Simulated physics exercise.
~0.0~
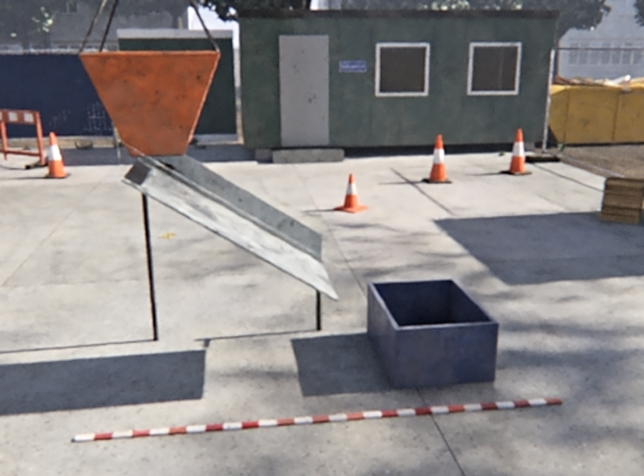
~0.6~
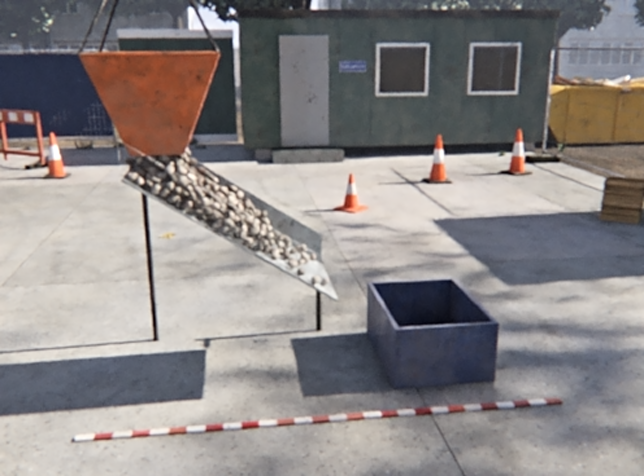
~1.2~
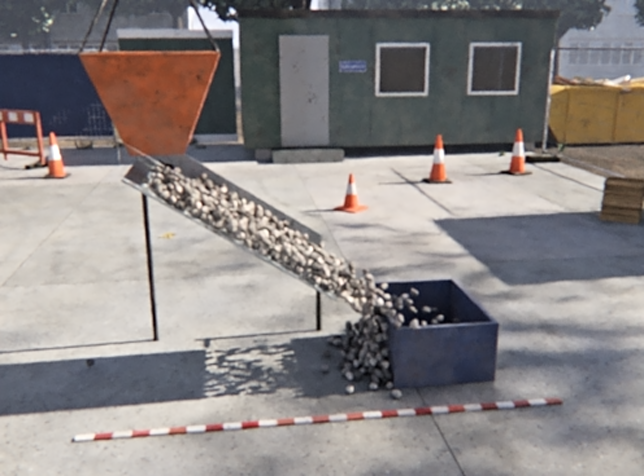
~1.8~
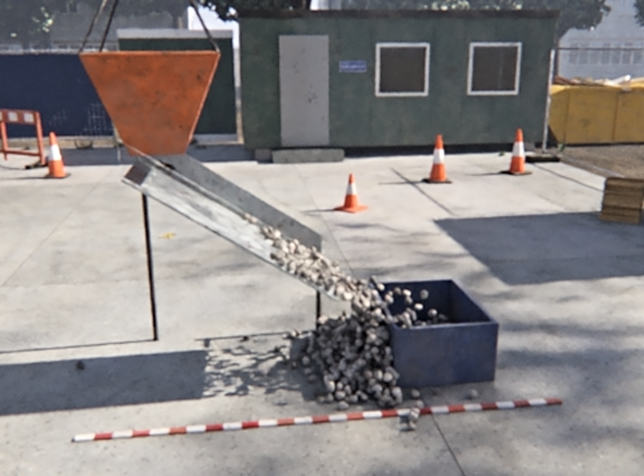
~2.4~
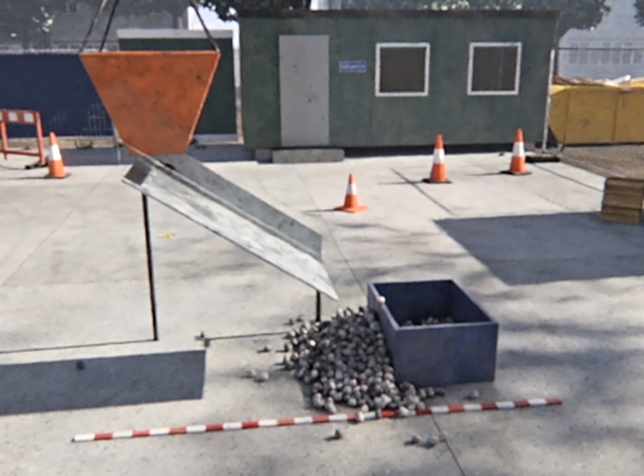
Grey stones pouring from an orange skip down a steel chute, most piling up left of the bin, a few landing inside.
